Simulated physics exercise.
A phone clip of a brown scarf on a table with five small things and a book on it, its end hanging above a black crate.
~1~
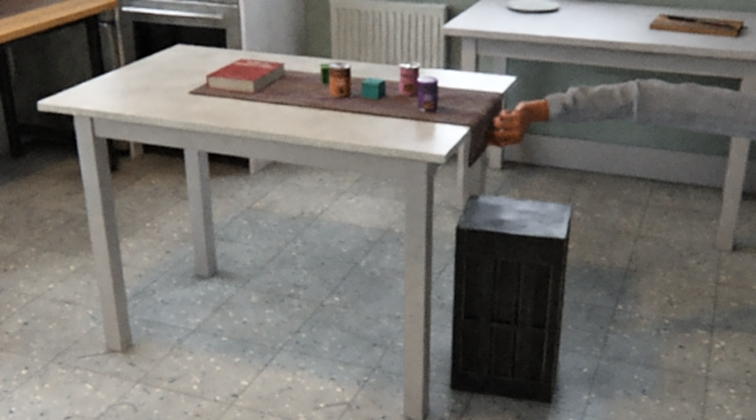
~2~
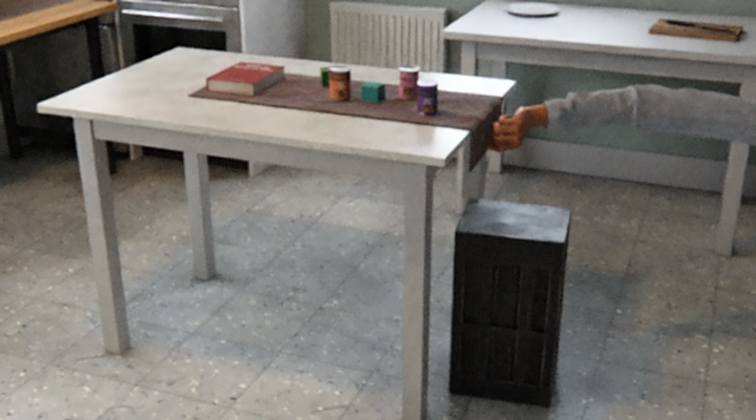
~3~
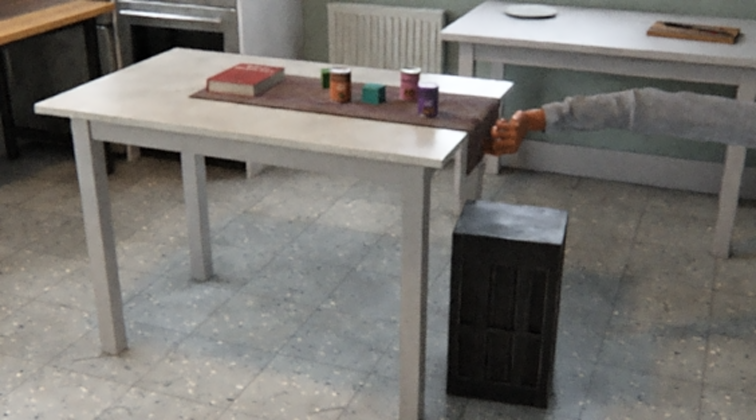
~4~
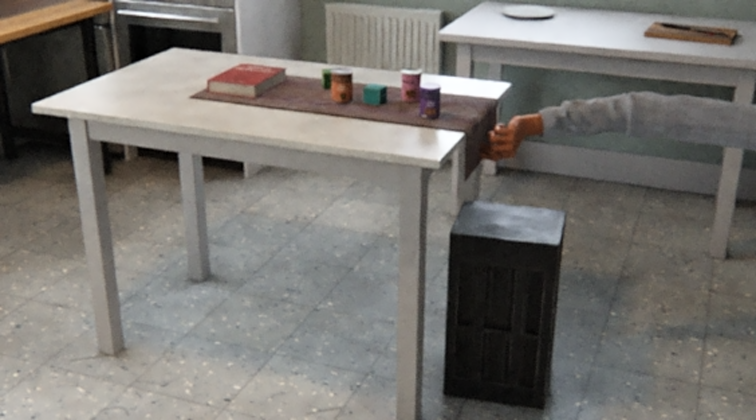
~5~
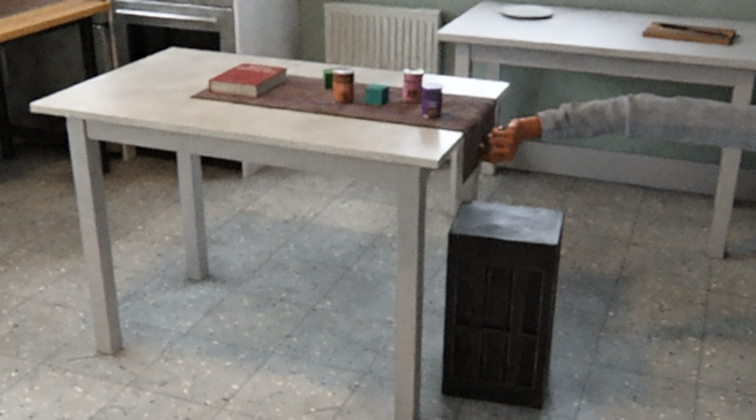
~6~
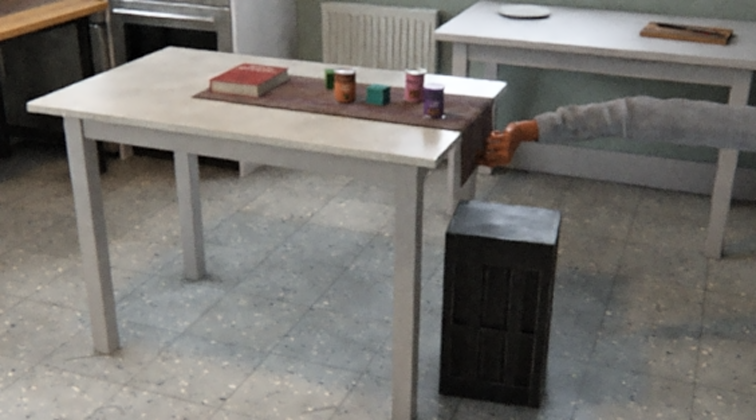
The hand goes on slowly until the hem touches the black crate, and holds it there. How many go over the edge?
It carries off one.
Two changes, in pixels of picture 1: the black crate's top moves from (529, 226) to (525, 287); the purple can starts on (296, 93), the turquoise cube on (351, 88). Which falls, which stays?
The purple can keeps its place on top, the turquoise cube holds on.
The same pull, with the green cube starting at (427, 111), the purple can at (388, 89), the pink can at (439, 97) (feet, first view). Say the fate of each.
The green cube goes over, the purple can remains up, the pink can drops off.
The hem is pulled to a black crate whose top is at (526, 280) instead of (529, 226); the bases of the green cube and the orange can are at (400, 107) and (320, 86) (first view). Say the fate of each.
The green cube goes over, the orange can remains up.
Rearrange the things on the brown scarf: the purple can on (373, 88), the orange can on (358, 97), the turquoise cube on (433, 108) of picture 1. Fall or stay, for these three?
The purple can holds on, the orange can remains up, the turquoise cube is carried off.
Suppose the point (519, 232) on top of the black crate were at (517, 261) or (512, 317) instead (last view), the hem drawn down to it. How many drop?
The count: 2 and 4.
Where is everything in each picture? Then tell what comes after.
The first frame shows hem (469, 167); purple can (428, 79); pink can (410, 65); turquoise cube (374, 80); orange can (340, 65); green cube (329, 65); top of the crate (529, 226).
The second frame shows hem (470, 172); purple can (428, 83).
The third frame shows hem (467, 176); pink can (410, 70).
The fourth frame shows hem (465, 181); turquoise cube (375, 86); top of the crate (523, 233).
The fifth frame shows hem (463, 184); orange can (344, 70).
The sixth frame shows hem (461, 188); purple can (434, 86); pink can (415, 71); turquoise cube (379, 86); orange can (345, 70); green cube (333, 71).
Soon after, hem near (475, 206); purple can gone.
Then, hem on the crate; purple can gone.
At rest, hem on the crate; purple can gone. The answer is one.
